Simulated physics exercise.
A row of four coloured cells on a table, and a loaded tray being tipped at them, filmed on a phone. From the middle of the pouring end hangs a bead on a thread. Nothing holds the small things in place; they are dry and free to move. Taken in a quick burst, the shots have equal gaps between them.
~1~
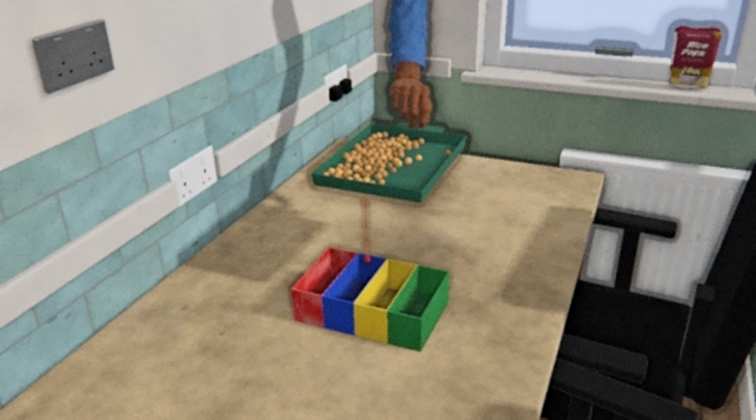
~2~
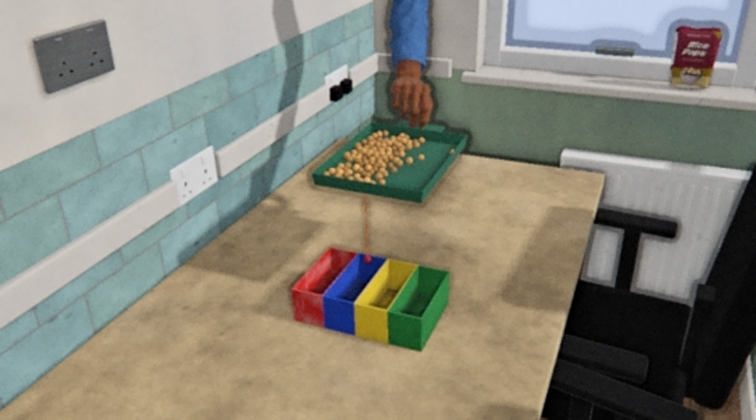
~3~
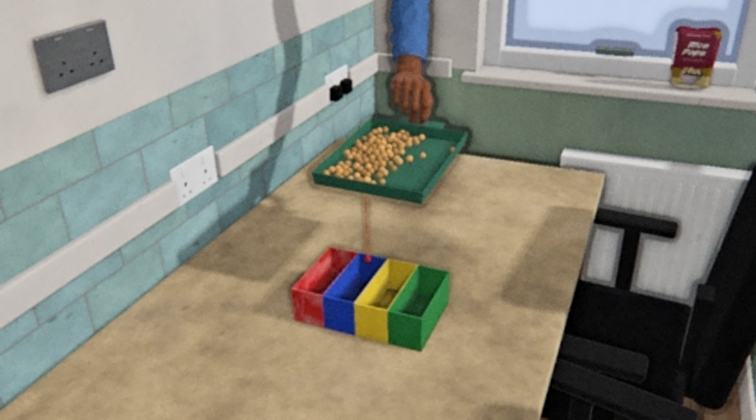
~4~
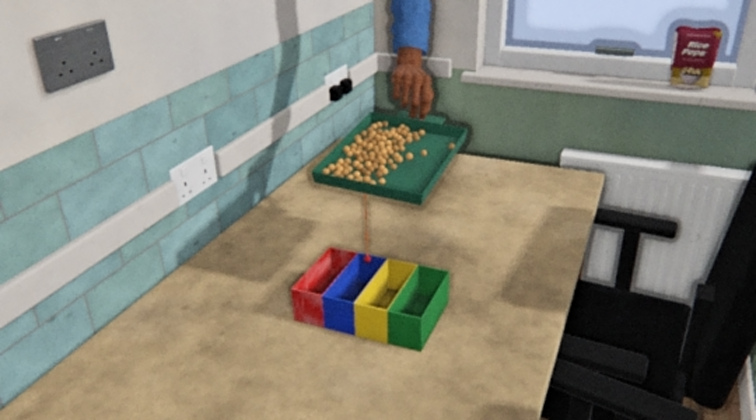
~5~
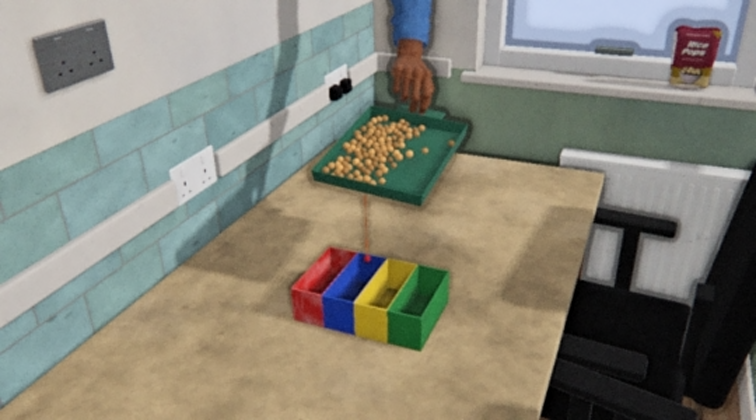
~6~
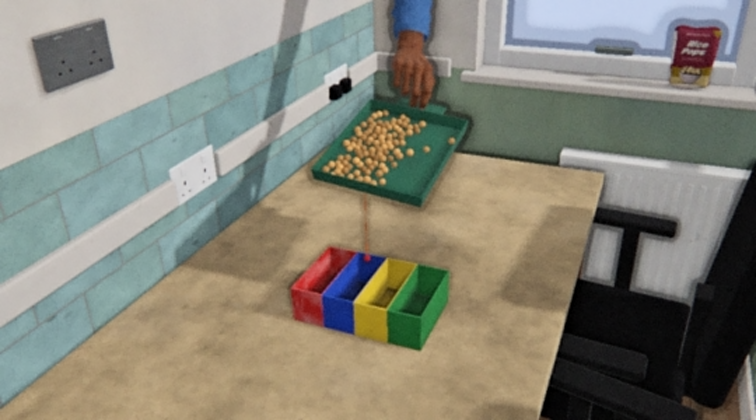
At first, a hand holds the far edge of a green tray loaded with round wooden beads, level behind a row of red, blue, yellow and green cells on a table. The hand then gradually raises that edge, tilting the tray slightly toward the cells, and the beads shift and spread a little.
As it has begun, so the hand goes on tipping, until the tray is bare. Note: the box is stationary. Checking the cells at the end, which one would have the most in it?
The green cell would have the most in it.
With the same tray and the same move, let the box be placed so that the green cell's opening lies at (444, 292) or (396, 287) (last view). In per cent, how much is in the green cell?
You'd end up with around 10 per cent and then around 50 per cent.
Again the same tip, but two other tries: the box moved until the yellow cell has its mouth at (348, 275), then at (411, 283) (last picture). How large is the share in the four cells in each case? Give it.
In turn about 0 and about 90 percent.
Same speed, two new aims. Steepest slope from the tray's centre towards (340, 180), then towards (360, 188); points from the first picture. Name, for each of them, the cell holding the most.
The first time it's the red cell, the second time it's red.
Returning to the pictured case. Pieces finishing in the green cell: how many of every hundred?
Somewhere around 80 percent, I'd say.
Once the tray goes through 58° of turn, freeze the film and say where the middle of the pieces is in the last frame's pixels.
About (399, 178).
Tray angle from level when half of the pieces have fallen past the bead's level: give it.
Roughly 95 degrees of turn.
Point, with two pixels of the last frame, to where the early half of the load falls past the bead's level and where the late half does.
Roughly at (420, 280) first, and then at (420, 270).
Shortly afterwards, tray tipped steeply; all but a few on the tray; only a few in the green cell; only a few falling or outside the box.
Next, tray tipped right over; a little on the tray; near two thirds in the green cell; a little in the yellow cell; near a quarter falling or outside the box.
Some moments later, tray tipped past a quarter turn; the bulk in the green cell; a little in the yellow cell; a little falling or outside the box.
In the end, tray tipped past a quarter turn; the bulk in the green cell; a little in the yellow cell; none at all in the blue cell; none at all in the red cell; a little outside the box.
